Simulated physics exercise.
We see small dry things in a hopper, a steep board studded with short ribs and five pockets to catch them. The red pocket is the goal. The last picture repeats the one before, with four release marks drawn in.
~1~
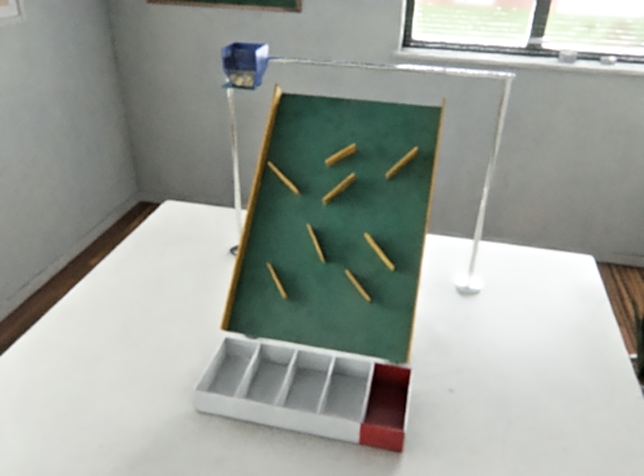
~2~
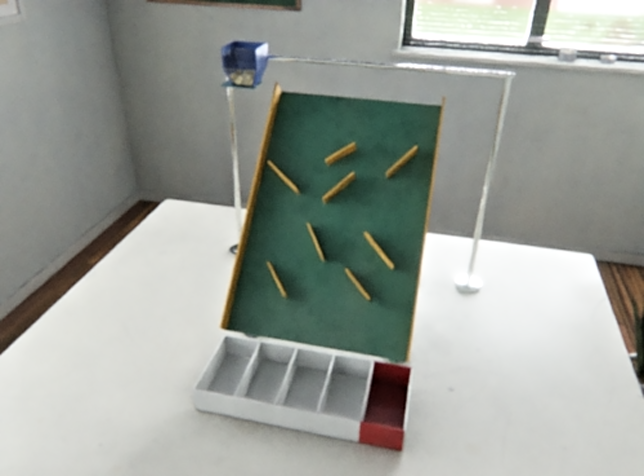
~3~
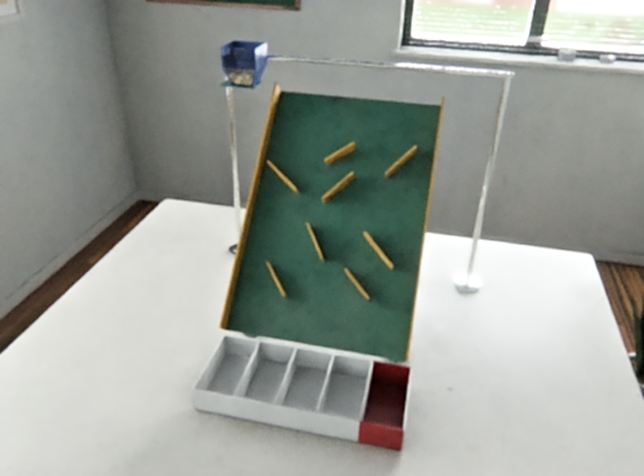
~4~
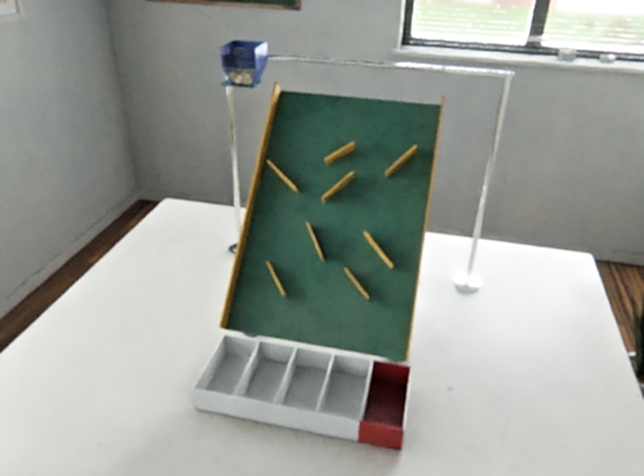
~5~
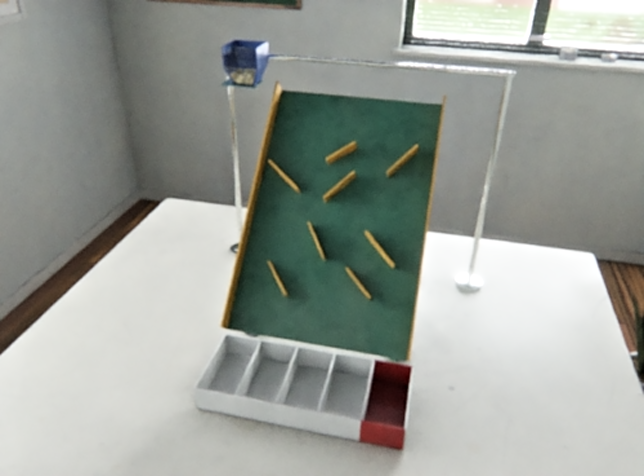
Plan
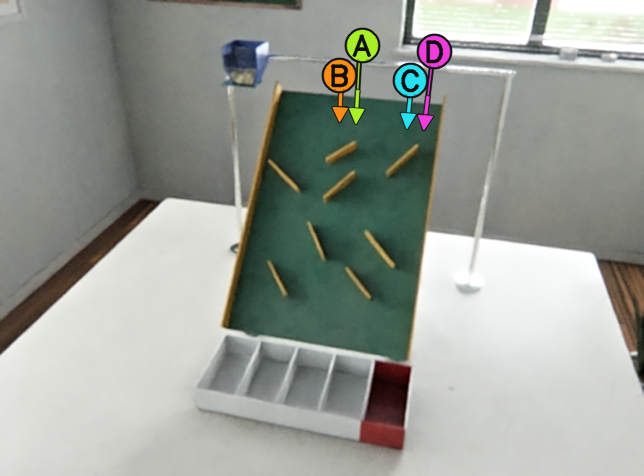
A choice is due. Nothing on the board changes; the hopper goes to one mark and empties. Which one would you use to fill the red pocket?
Take D.
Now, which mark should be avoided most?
Here it is mark B.
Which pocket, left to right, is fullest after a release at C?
The third.
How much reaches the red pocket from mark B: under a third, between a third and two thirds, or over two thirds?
Mark B gives under a third.
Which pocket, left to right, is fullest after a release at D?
It is the fifth one.
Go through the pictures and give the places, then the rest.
In the first frame, hopper (247, 80), soya beans, door shut.
In the second frame, ribs (326, 160) to (355, 143), (387, 173) to (417, 146), (268, 161) to (297, 189).
In the third frame, ribs (322, 198) to (353, 172), (307, 223) to (322, 258), (364, 232) to (392, 266).
In the fourth frame, ribs (267, 261) to (284, 295), (345, 268) to (369, 298).
In the fifth frame, red pocket (382, 434), number 5 of 5 from the left.
On the marked copy, mark A meets the board at (356, 118); mark B meets the board at (339, 116); mark C meets the board at (407, 123); mark D meets the board at (424, 124).
Choosing A, roughly a quarter in the red pocket, roughly two thirds in other pockets, about a tenth outside the box.
Choosing B, about a tenth in the red pocket, almost all in other pockets.
Choosing C, roughly a quarter in the red pocket, the larger part in other pockets.
Choosing D, roughly two thirds in the red pocket, roughly a quarter in other pockets, about a tenth outside the box.
